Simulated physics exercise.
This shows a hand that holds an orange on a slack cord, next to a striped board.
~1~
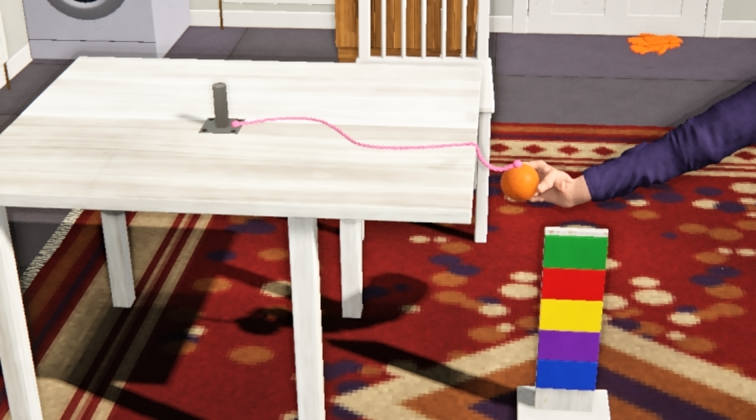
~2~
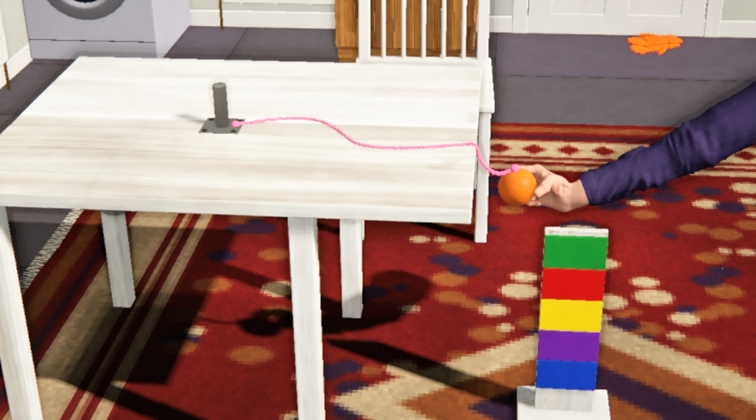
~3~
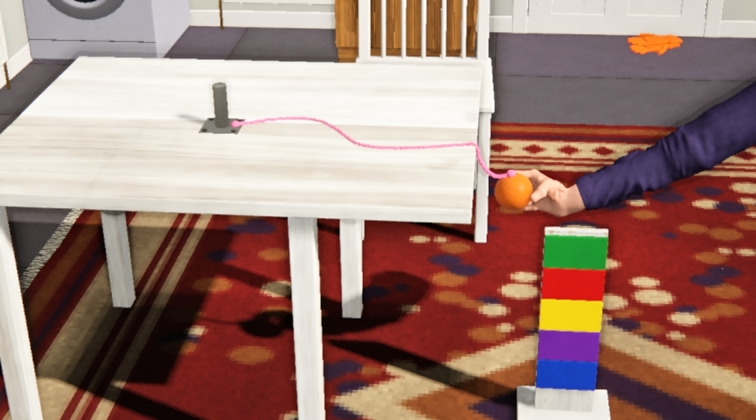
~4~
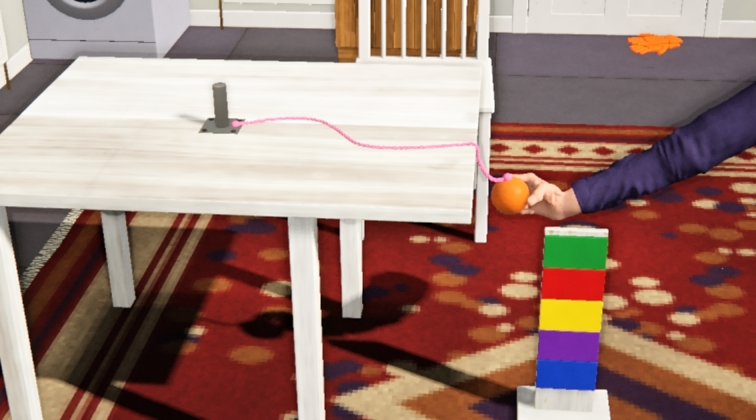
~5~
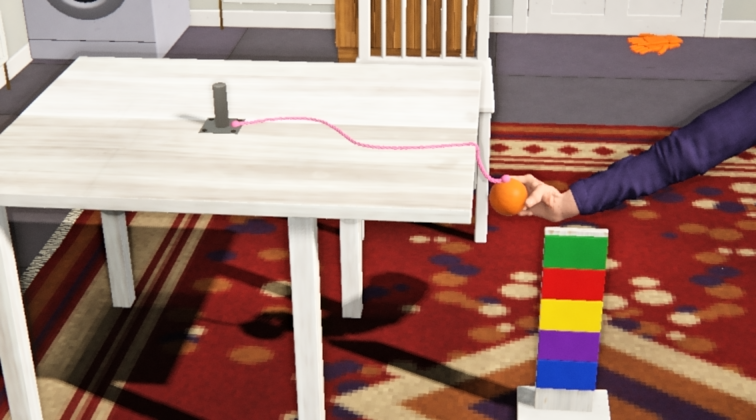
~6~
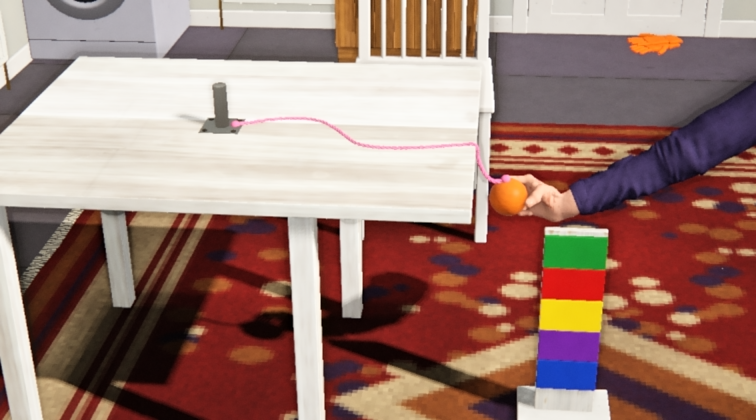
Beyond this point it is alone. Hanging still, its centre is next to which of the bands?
Its middle rests at the green band.
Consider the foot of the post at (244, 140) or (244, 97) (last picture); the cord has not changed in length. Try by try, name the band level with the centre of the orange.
Answer, in order: Red, green.
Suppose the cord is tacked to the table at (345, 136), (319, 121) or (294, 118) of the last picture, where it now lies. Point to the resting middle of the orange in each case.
Expect roughly (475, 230) for the first, (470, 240) for the second and (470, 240) for the third.
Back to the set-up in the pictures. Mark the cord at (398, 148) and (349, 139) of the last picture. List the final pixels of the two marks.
At (435, 137) for the first, at (379, 134) for the second.
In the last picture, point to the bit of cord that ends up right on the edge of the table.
Pixel (438, 147) or thereabouts.
Early on, orange near (475, 239); level with green.
Midway, orange near (471, 242); level with green.
Finally, orange near (473, 246); level with green. The cord holds its middle at green.
